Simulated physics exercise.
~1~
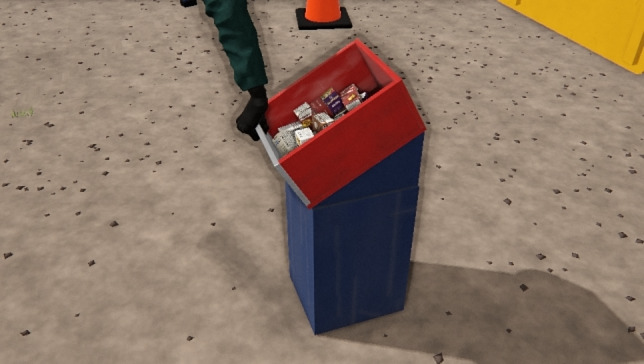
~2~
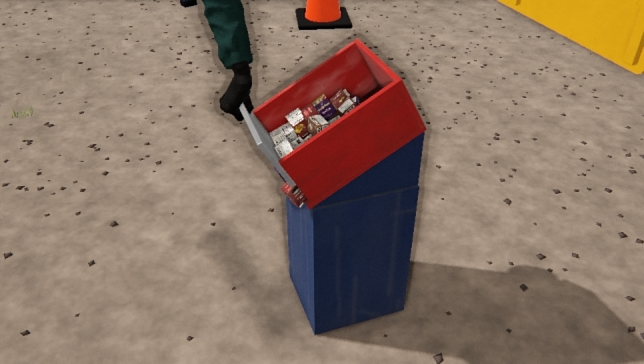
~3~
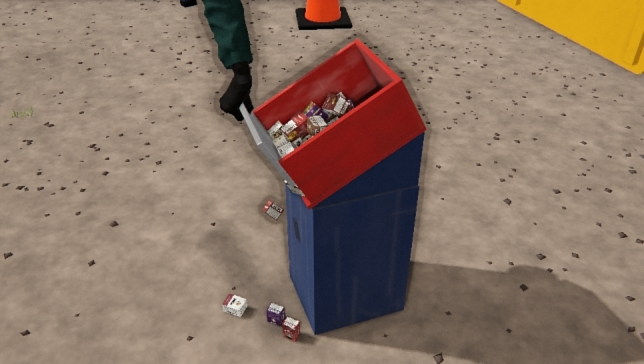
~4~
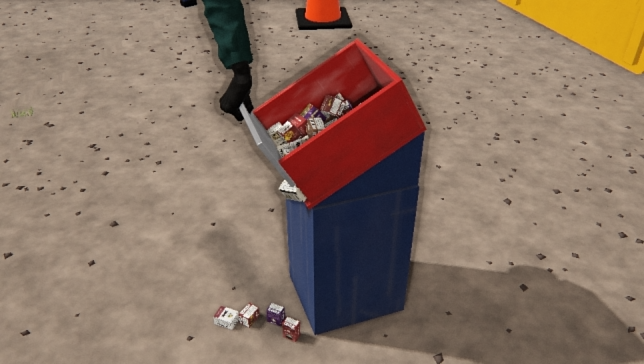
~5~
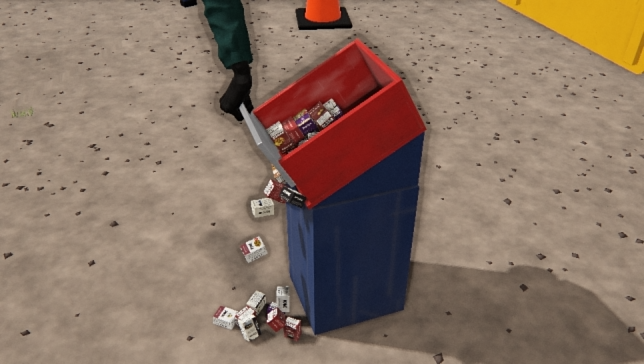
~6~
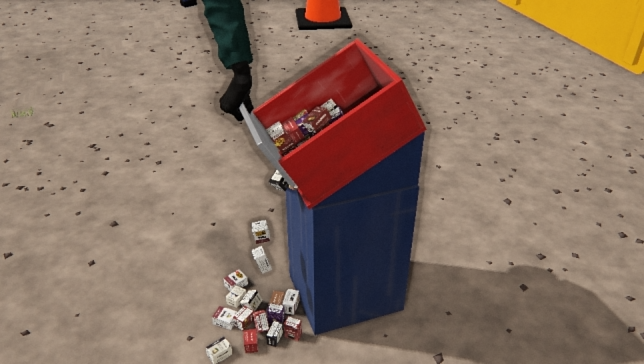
Small cartons spilling from a sloping red hopper and piling on the ground after a black-gloved hand draws up its gate.
